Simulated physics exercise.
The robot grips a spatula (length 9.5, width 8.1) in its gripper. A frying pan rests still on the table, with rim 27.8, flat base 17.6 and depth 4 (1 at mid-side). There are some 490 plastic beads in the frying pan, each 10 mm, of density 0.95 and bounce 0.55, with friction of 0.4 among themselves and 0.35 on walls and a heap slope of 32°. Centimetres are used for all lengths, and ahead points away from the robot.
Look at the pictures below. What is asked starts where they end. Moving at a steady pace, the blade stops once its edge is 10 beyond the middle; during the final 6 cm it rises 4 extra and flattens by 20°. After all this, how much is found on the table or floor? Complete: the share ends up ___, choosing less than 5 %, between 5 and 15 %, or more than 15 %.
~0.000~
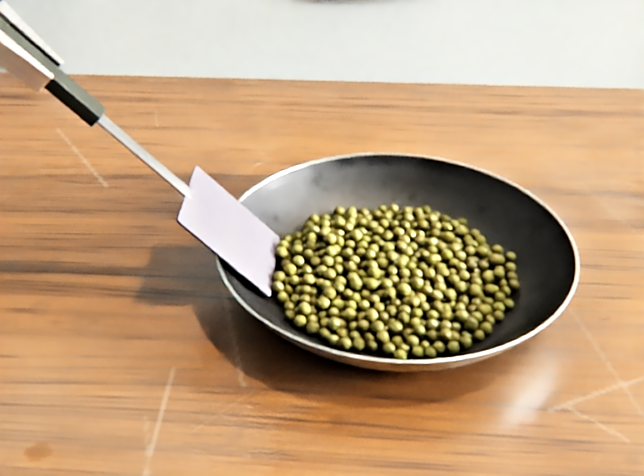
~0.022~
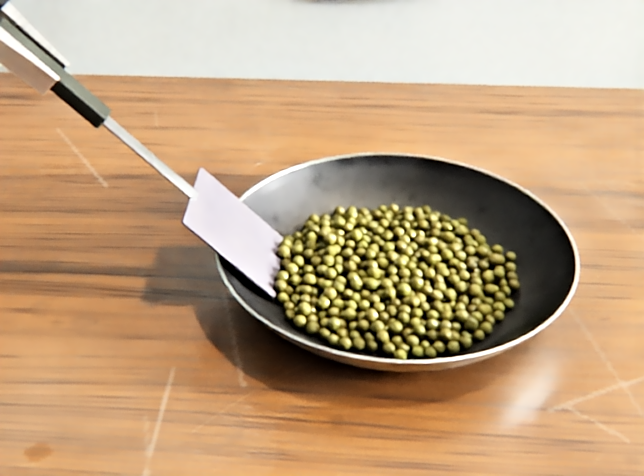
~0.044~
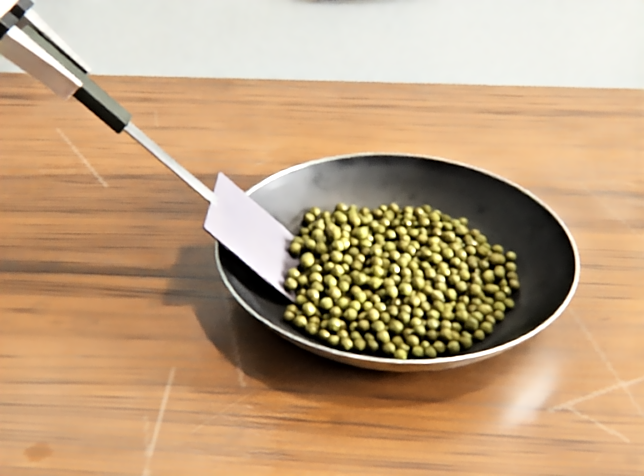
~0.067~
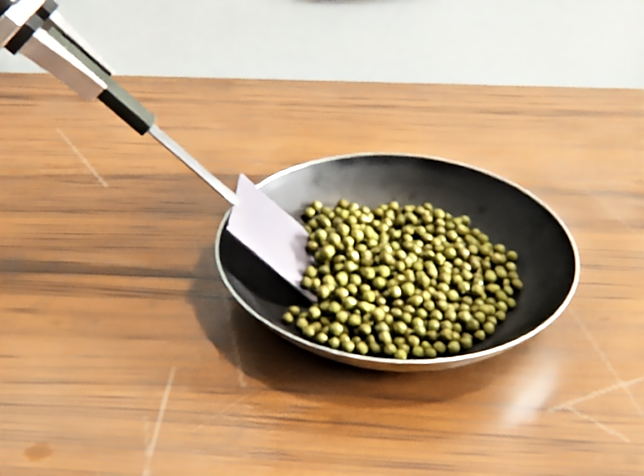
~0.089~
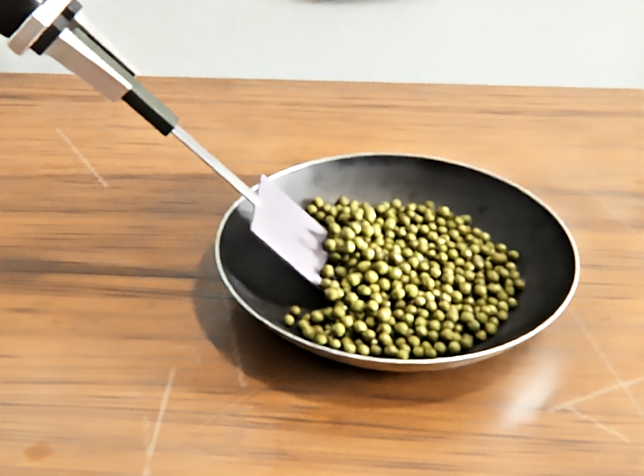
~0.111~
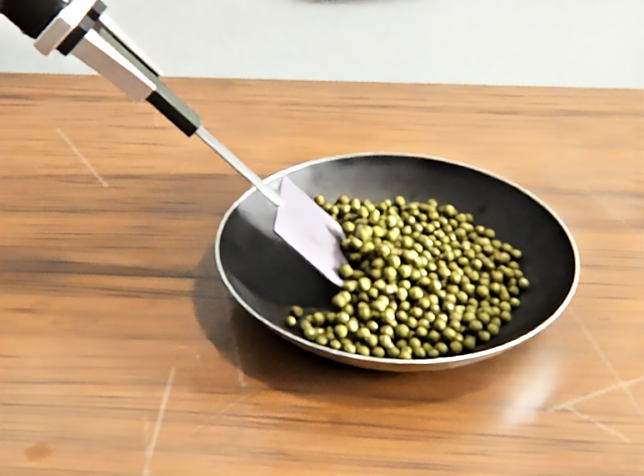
The share ends up between 5 and 15 %.
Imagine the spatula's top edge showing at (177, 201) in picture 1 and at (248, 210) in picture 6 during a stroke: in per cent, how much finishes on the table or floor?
Near 10 in a hundred.
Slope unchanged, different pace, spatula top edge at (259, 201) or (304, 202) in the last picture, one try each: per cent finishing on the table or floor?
Respectively, some 10 and 15 per cent.
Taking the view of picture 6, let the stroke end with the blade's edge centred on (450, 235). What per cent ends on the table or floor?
Approximately 0 per cent, I reckon.
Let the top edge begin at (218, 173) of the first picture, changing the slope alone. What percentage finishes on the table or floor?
Roughly 10 percent ends on the table or floor.
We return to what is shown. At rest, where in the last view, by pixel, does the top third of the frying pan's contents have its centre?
Around (495, 262).
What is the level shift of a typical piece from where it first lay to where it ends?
Somewhere near 4 centimetres, I reckon.
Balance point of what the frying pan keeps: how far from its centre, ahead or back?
Some 4.0 cm ahead of the centre.
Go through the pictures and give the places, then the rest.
The first frame shows the spatula top edge at (186, 192), sloping 46°; upper third of the load around (391, 266), from x 275 to 515, top at y 210; 488 in the frying pan.
The second frame shows the spatula top edge at (191, 194), sloping 46°; upper third of the load around (388, 267), from x 280 to 515, top at y 210.
The third frame shows the spatula top edge at (211, 199), sloping 46°; upper third of the load around (383, 266), from x 290 to 515, top at y 210.
The fourth frame shows the spatula top edge at (234, 200), sloping 46°; upper third of the load around (384, 266), from x 290 to 515, top at y 205.
The fifth frame shows the spatula top edge at (256, 201), sloping 46°; upper third of the load around (385, 265), from x 290 to 520, top at y 200.
The sixth frame shows the spatula top edge at (278, 202), sloping 46°; upper third of the load around (393, 262), from x 290 to 525, top at y 200; 488 in the frying pan.
After 0.17 s, sloping 46°, highest piece 5 above the table; 488 in the frying pan.
After 0.22 s, sloping 39°, highest piece 5 above the table; 488 in the frying pan.
After 0.45 s, sloping 26°, highest piece 5 above the table; 440 in the frying pan, 48 on the table or floor.
After 1.50 s, sloping 26°, highest piece 4 above the table; 440 in the frying pan, 48 on the table or floor.
In the end, 440 in the frying pan, 48 on the table or floor. That is 10 % on the table or floor.
